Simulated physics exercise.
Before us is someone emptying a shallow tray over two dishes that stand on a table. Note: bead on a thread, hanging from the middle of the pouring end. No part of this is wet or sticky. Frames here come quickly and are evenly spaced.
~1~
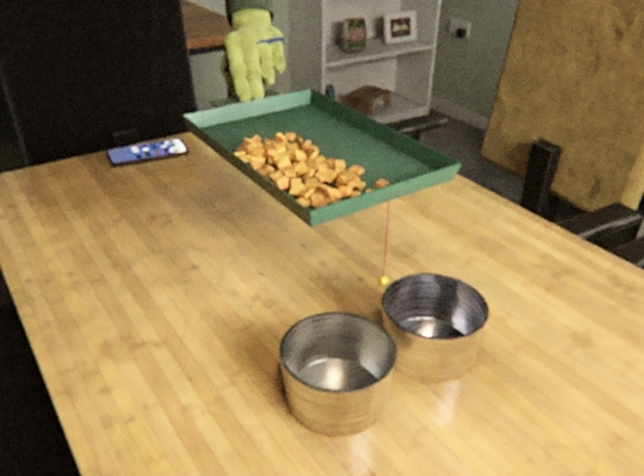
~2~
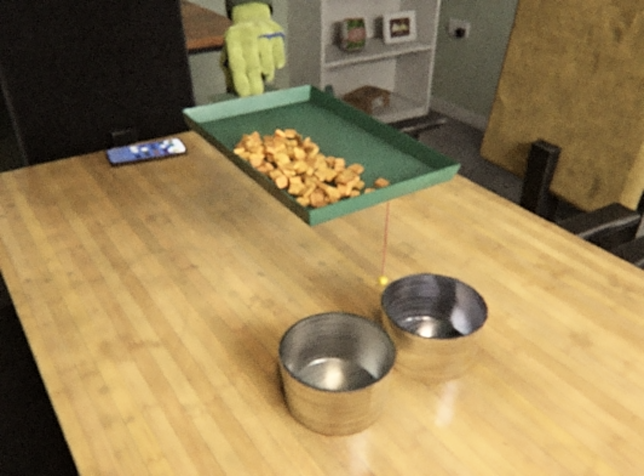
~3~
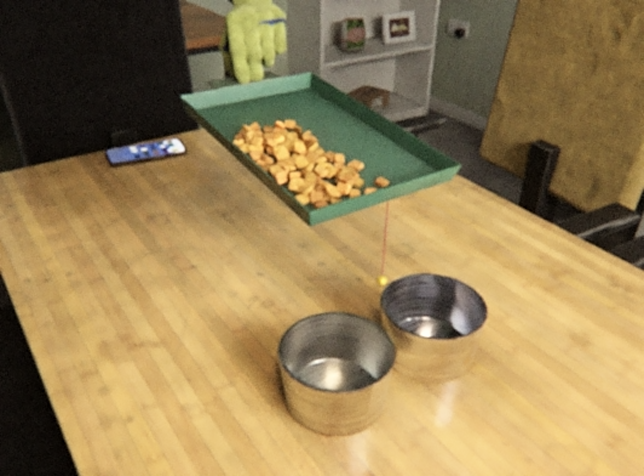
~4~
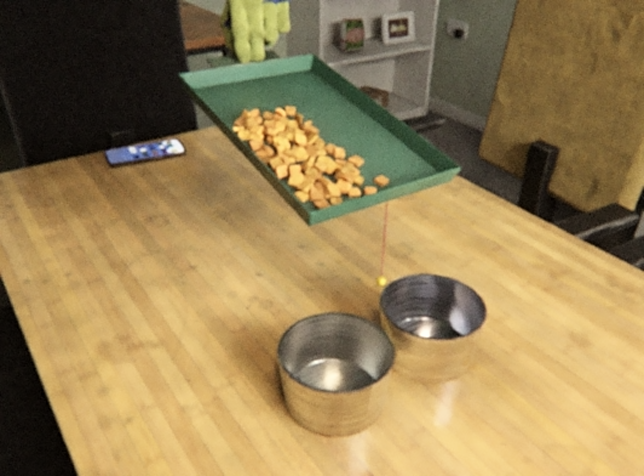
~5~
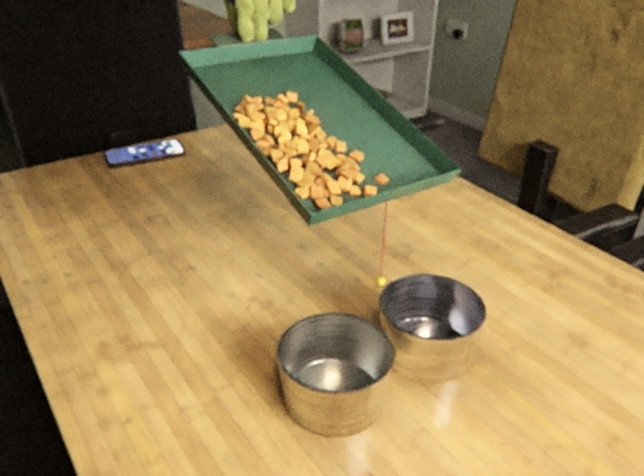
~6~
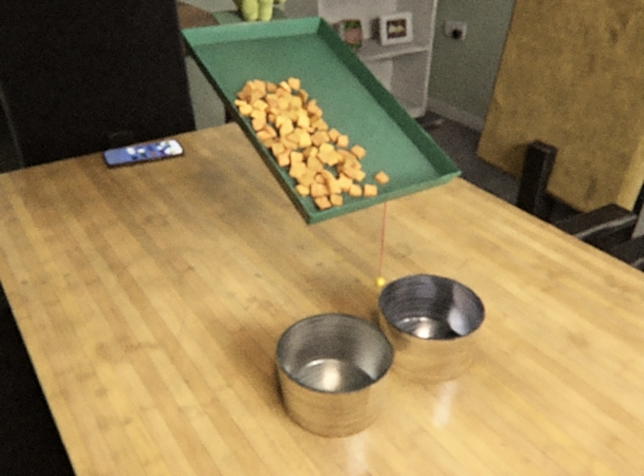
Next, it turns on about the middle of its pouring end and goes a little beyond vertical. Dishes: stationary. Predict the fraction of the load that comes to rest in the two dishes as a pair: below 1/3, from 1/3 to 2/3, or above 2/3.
Above 2/3.
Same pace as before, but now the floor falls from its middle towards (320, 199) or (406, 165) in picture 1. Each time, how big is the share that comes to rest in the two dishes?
80 per cent, then 20 per cent.
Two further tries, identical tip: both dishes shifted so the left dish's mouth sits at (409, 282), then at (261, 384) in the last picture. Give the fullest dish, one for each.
Try one: The dish on the left-hand side; try two: The dish on the right-hand side.
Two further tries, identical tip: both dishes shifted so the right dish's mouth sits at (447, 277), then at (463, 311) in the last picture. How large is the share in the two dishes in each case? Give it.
In turn 70 and 80 in a hundred.
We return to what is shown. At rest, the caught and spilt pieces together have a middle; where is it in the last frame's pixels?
Somewhere around (417, 358) in the final view.
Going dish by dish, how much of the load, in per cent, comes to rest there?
I'd say some 30 in a hundred wind up in the left dish, and some 50 in a hundred in the right.
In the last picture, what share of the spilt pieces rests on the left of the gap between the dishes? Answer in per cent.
Near 0 %.
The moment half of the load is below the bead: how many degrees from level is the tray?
Angle: Approx. 110 degrees.
Shortly afterwards, tray tipped steeply; all but a few on the tray; a little in the air.
Next, tray tipped past a quarter turn; near a third on the tray; a little in the left dish; a little in the right dish; a little outside both; near a quarter in the air.
Some moments later, tray tipped past a quarter turn; near a third in the left dish; near half in the right dish; near a quarter outside both.
In the end, tray tipped past a quarter turn; near a third in the left dish; near half in the right dish; near a quarter outside both.
